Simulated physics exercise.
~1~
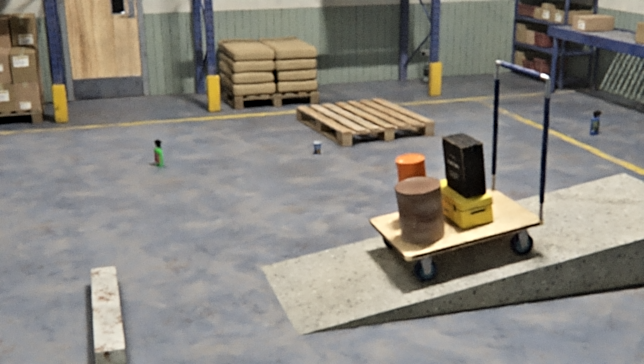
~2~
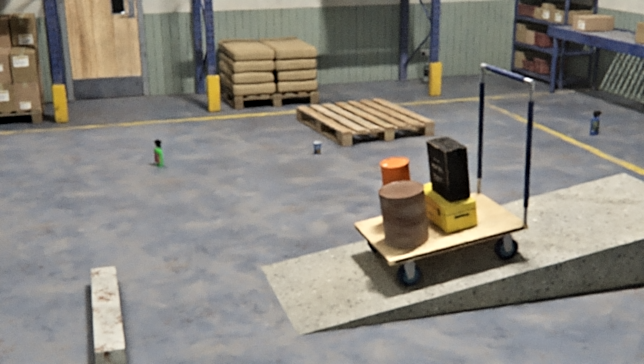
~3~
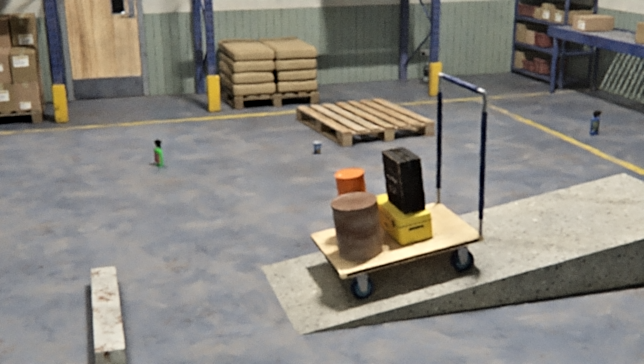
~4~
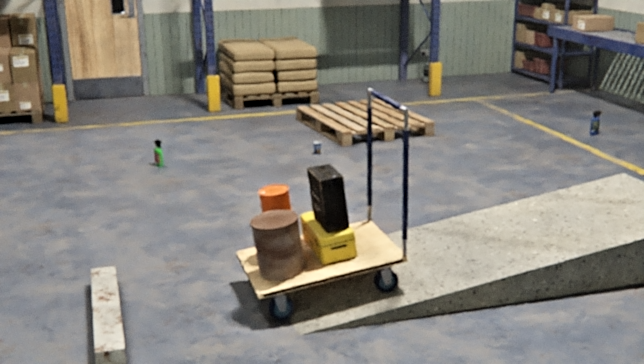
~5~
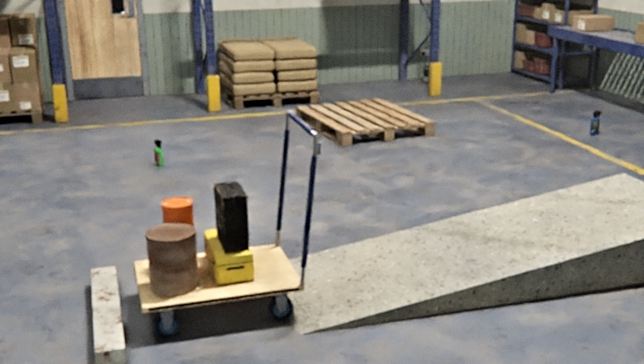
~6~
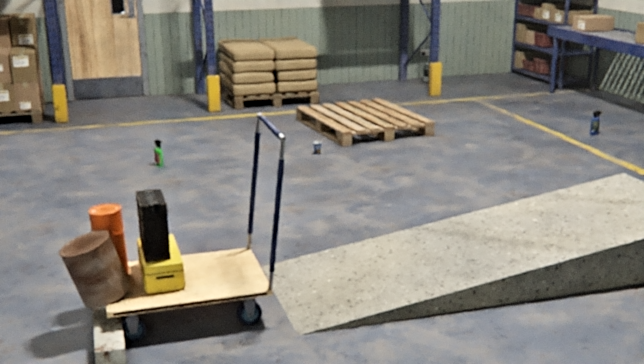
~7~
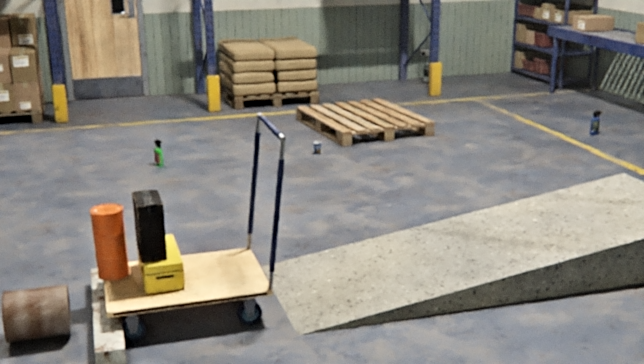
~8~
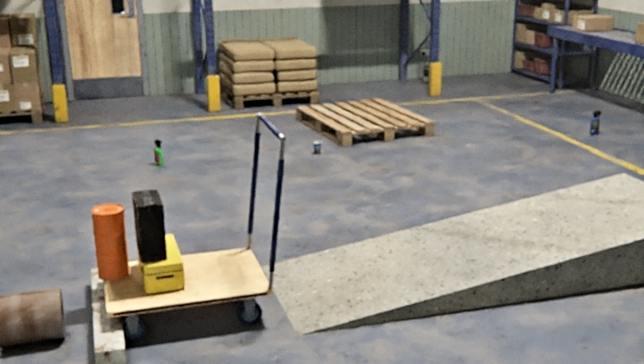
Flat trolley rolling down a ramp and stopping at a kerb, its brown pail toppling off while the other items stay aboard.
